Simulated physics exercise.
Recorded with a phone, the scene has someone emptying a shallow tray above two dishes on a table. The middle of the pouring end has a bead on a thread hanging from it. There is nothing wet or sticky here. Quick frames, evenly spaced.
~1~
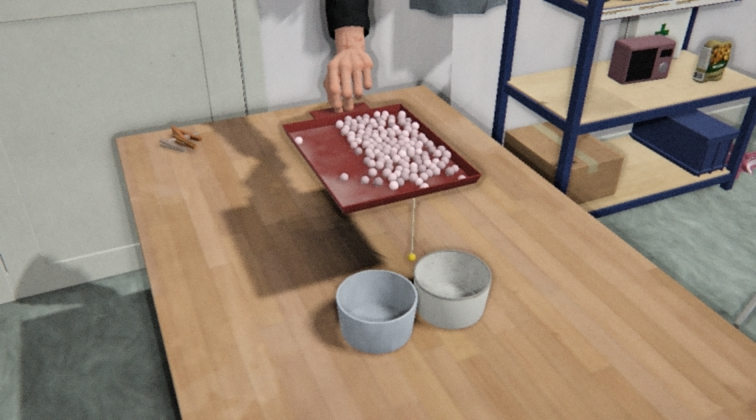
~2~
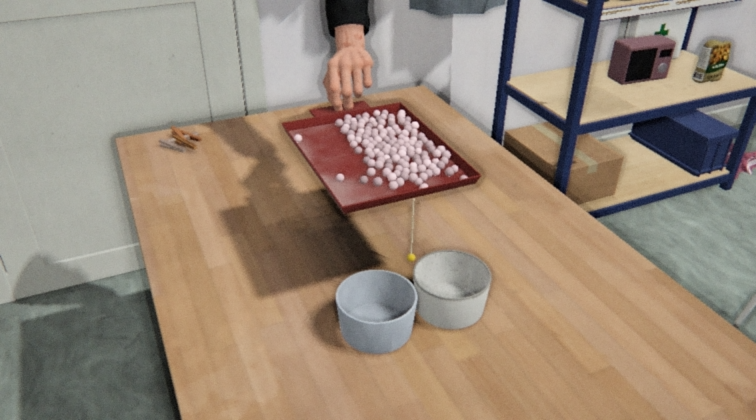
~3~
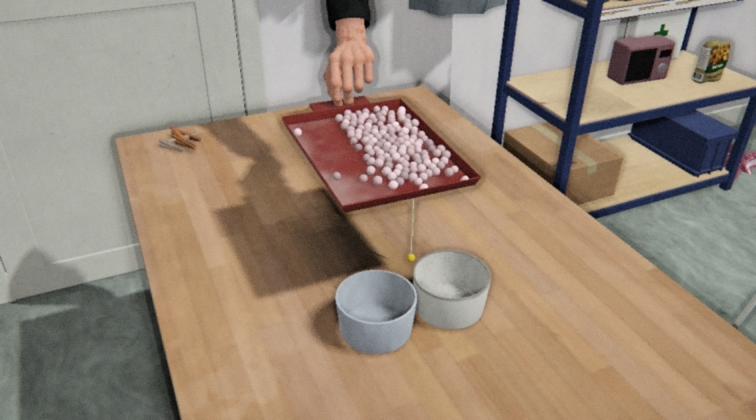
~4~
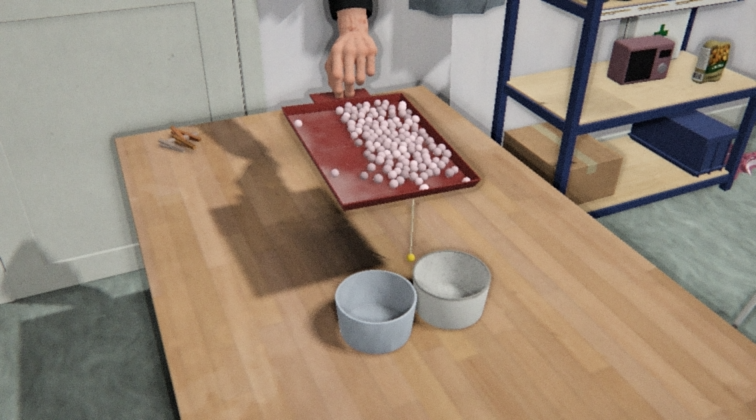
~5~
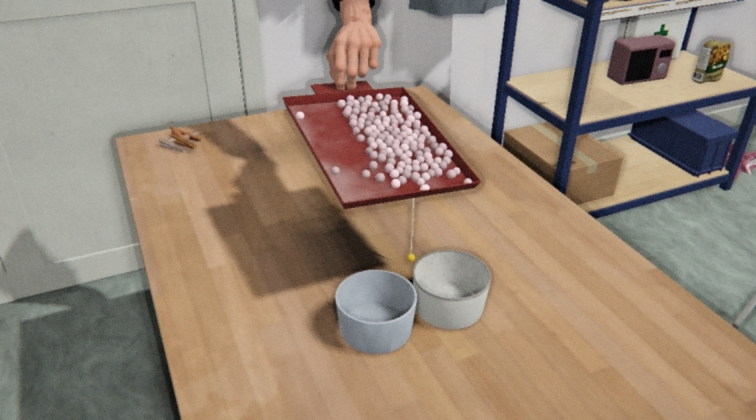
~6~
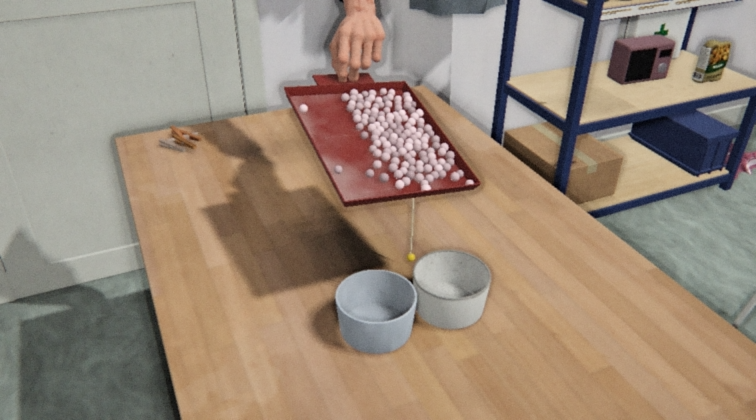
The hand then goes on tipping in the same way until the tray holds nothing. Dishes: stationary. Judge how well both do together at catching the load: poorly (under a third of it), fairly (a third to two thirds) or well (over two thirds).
Together they do fairly.
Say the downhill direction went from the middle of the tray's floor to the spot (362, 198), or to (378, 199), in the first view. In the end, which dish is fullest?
First try, the dish at left; second try, the dish at left.
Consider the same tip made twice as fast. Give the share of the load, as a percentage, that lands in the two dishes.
Estimate: Some 50%.
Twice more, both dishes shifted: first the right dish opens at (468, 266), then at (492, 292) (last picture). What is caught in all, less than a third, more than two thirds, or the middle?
In order: Beyond two thirds, then less than a third.
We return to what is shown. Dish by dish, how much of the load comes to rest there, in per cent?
So the left dish keeps 0 per cent, and the right one keeps 50 per cent.
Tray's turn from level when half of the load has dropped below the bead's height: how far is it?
It's turned some 70 degrees by then.
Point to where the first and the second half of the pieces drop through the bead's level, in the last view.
Early-half point (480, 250); late-half point (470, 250).
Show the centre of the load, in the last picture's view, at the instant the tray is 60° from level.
The middle of the pieces lands at roughly (458, 190).
Just after the last frame, tray tipped steeply; roughly two thirds on the tray; roughly a quarter in the right dish; about a tenth outside both; about a tenth in the air.
A moment on, tray tipped right over; roughly half in the right dish; roughly half outside both.
Further on, tray tipped past a quarter turn; roughly half in the right dish; roughly half outside both.
When it is over, tray tipped past a quarter turn; not one in the left dish; roughly half in the right dish; roughly half outside both.
